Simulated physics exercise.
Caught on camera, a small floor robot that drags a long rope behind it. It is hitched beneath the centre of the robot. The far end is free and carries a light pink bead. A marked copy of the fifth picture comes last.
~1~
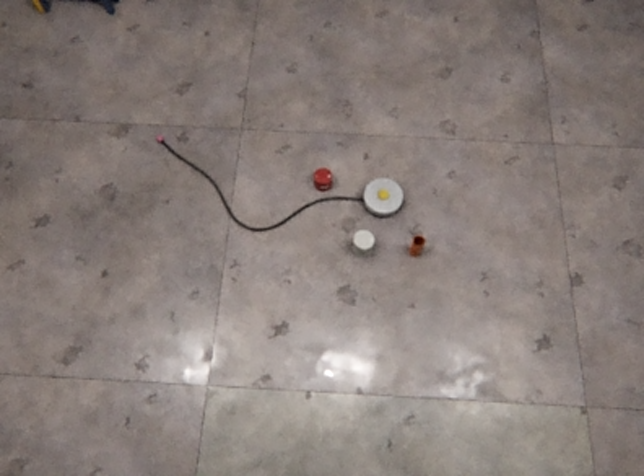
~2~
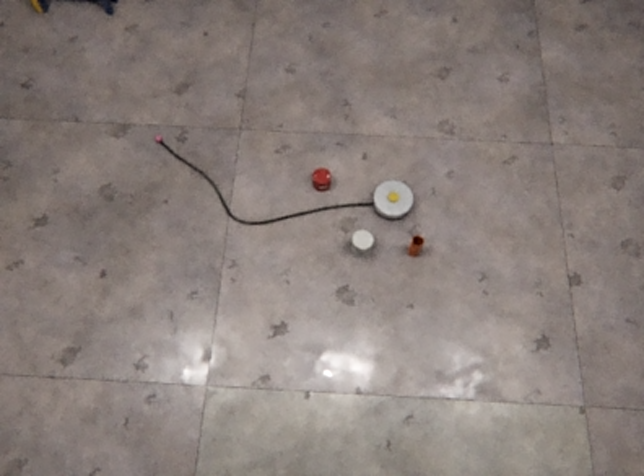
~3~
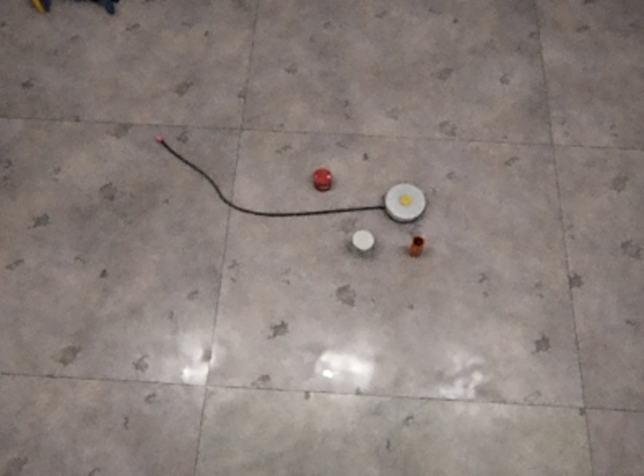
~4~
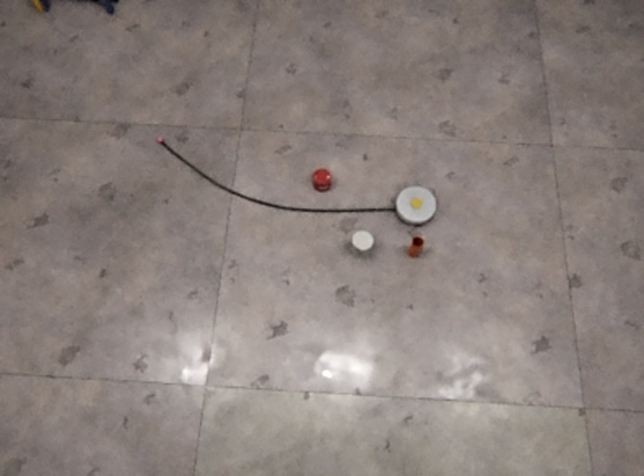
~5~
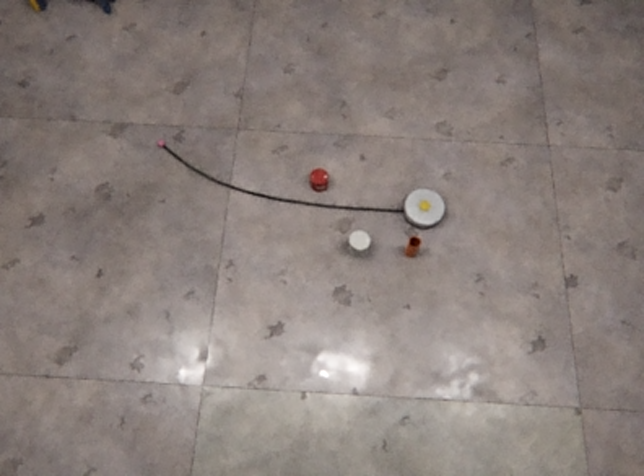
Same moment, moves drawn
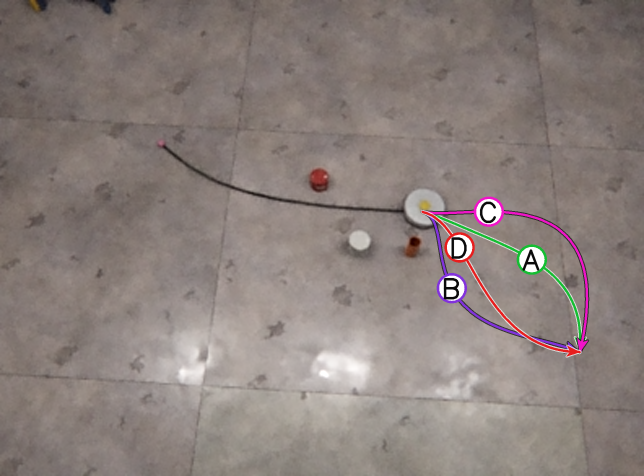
A small round robot slides slowly right across the floor, pulling its curved rope straighter.
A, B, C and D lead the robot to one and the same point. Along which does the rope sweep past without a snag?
A is the clean one.
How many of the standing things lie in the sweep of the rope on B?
It sweeps two.
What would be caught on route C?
It meets the red pot.
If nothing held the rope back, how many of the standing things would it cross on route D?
It sweeps one.
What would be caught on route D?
It meets the orange post.
On the copy, A from (423, 212) via (523, 254) to (580, 350); B from (423, 212) via (464, 305) to (578, 351); C from (423, 212) via (555, 226) to (580, 352); D from (423, 212) via (487, 295) to (580, 352).
On A. First, robot (501, 240), middle of the rope (354, 206), free end (220, 172).
Then, robot (571, 292), middle of the rope (425, 230), free end (290, 189).
Finally, robot (583, 350), middle of the rope (454, 250), free end (321, 198); nothing has been touched.
By contrast, B meets the orange post and white keg; C meets the red pot; D meets the orange post.
